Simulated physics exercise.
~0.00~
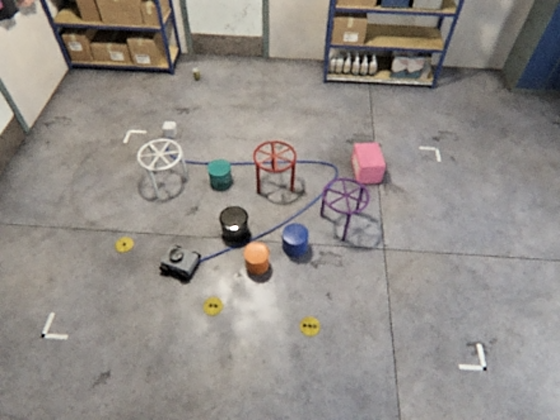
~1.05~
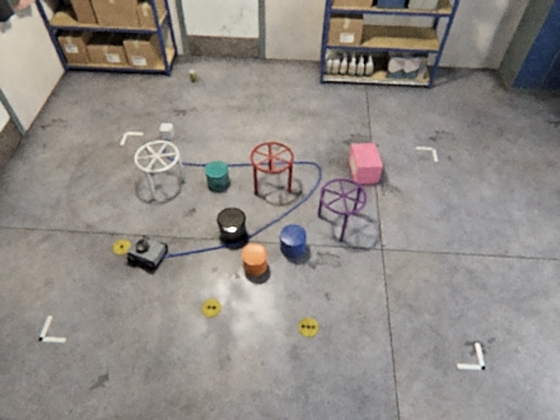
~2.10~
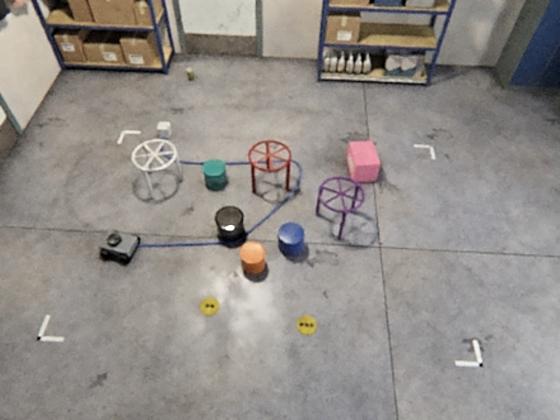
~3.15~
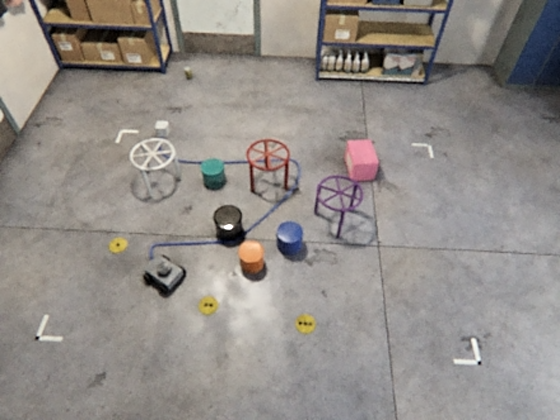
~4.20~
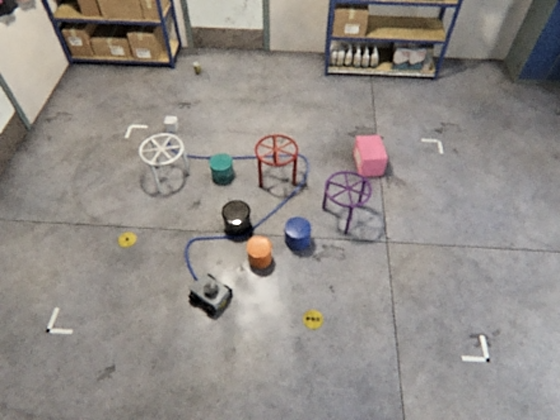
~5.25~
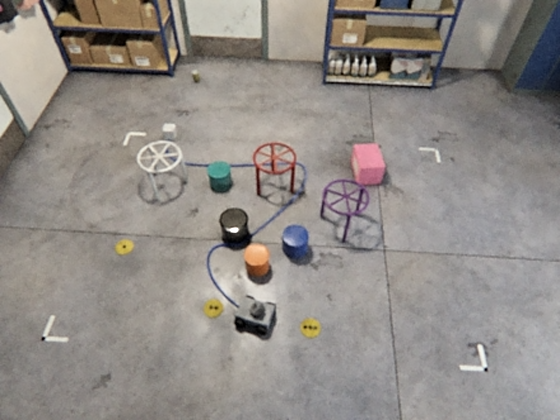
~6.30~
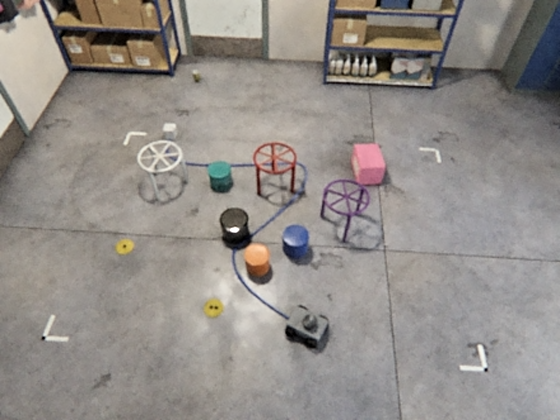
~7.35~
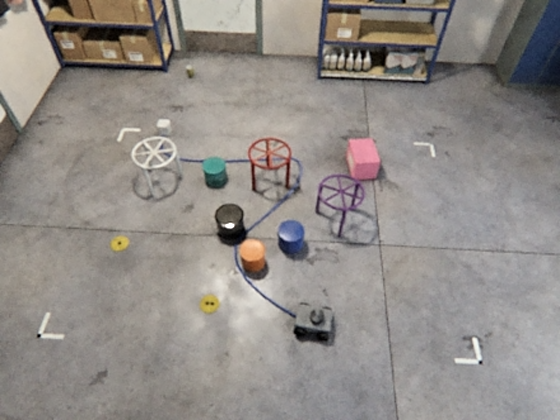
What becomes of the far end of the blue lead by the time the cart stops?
It stays plugged in over by the white stool, and the cart reaches its last stop with the lead still attached.
On a workshop floor, a cart tows a blue lead left, then lower right, and stops.
